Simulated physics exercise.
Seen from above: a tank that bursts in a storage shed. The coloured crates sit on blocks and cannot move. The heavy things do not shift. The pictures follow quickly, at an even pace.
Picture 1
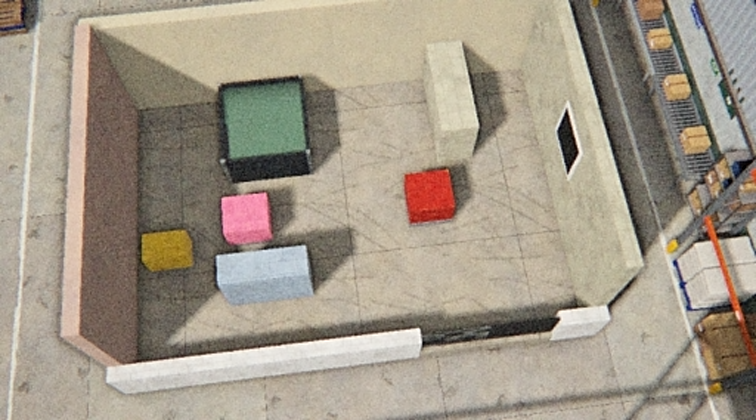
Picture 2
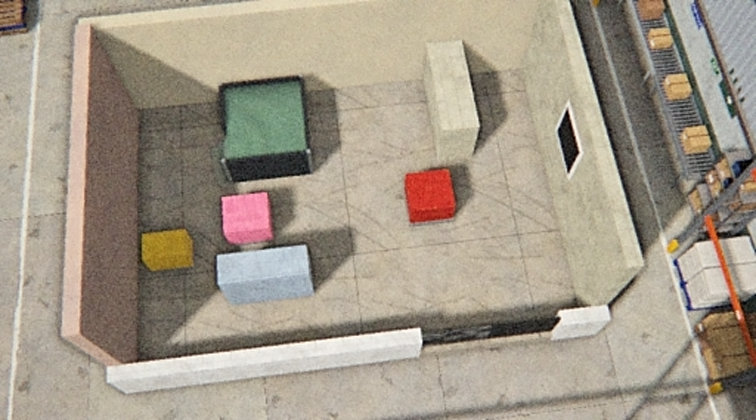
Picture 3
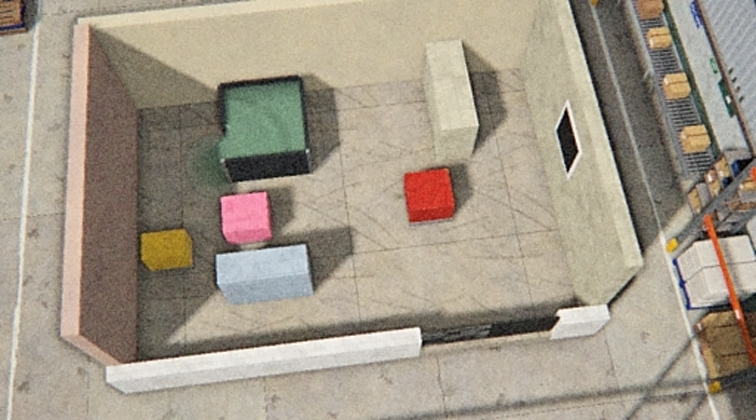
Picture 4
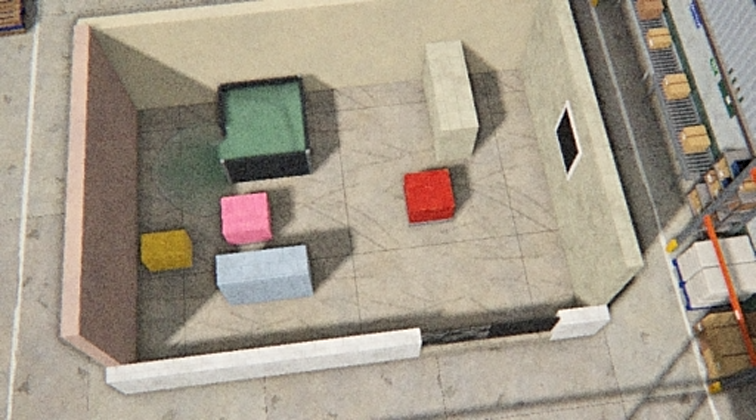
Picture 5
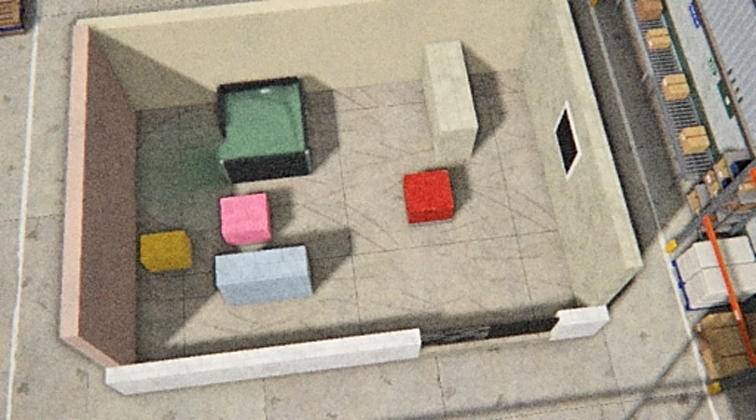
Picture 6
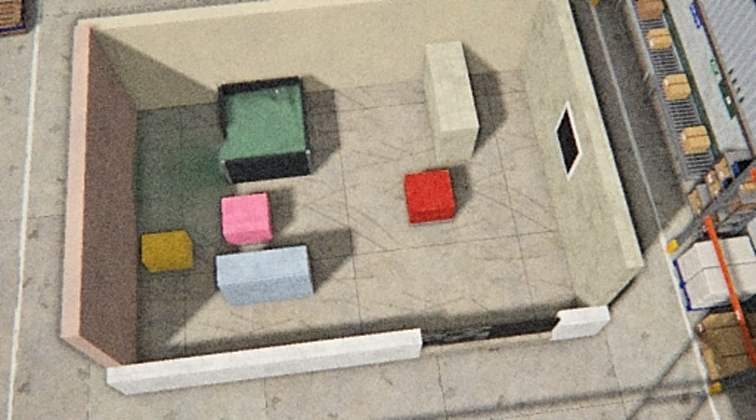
Green water sat still in a dark-walled tank, then poured out through its left side and spread thinly across the shed floor toward the left wall, while the coloured boxes nearby stayed put.
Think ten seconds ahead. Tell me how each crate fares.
The red crate escapes dry; the yellow crate is wetted; the pink crate is wetted.
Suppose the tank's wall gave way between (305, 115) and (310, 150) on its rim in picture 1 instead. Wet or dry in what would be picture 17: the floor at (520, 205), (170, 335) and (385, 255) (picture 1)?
In turn: Wet, no water, flooded.
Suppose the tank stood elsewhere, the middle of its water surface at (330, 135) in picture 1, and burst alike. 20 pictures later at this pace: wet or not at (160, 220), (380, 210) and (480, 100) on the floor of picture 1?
As listed: Wet, dry, free of water.
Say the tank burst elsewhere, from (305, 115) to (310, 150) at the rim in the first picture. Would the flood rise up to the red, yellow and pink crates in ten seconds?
Then: The red one is soaked, the yellow one keeps dry, the pink one is safe.
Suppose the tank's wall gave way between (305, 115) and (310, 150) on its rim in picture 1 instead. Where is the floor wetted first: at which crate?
The red-painted one.
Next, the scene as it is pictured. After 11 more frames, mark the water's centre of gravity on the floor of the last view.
Close to (213, 174).
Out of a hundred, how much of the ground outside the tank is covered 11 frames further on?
Some 20 per cent.
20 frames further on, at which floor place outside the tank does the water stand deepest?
Close to (168, 242).
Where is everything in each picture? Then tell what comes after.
The first picture shows still water in the tank at (263, 120).
In the second picture, the front is at (229, 186), out from the gap at (230, 156).
In the third picture, water pours out at (229, 156) and has run to (189, 159).
In the fourth picture, water pours out at (229, 157) and has run to (157, 180).
In the fifth picture, water pours out at (229, 158) and has run to (137, 197).
In the sixth picture, the front is at (138, 230), out from the gap at (230, 157).
A moment on, water covers 15 % of the floor; the red crate not reached, the yellow crate water round its plinth, the pink crate water round its plinth.
Next, water covers 20 % of the floor; the red crate not reached, the yellow crate water round its plinth, the pink crate water round its plinth.
Then, water covers 35 % of the floor; the red crate not reached, the yellow crate water round its plinth, the pink crate water round its plinth.
Later, water covers 65 % of the floor; the red crate water round its plinth, the yellow crate water round its plinth, the pink crate water round its plinth.
In the end, water covers 90 % of the floor; the red crate stayed above the water, the yellow crate was topped, the pink crate was topped.
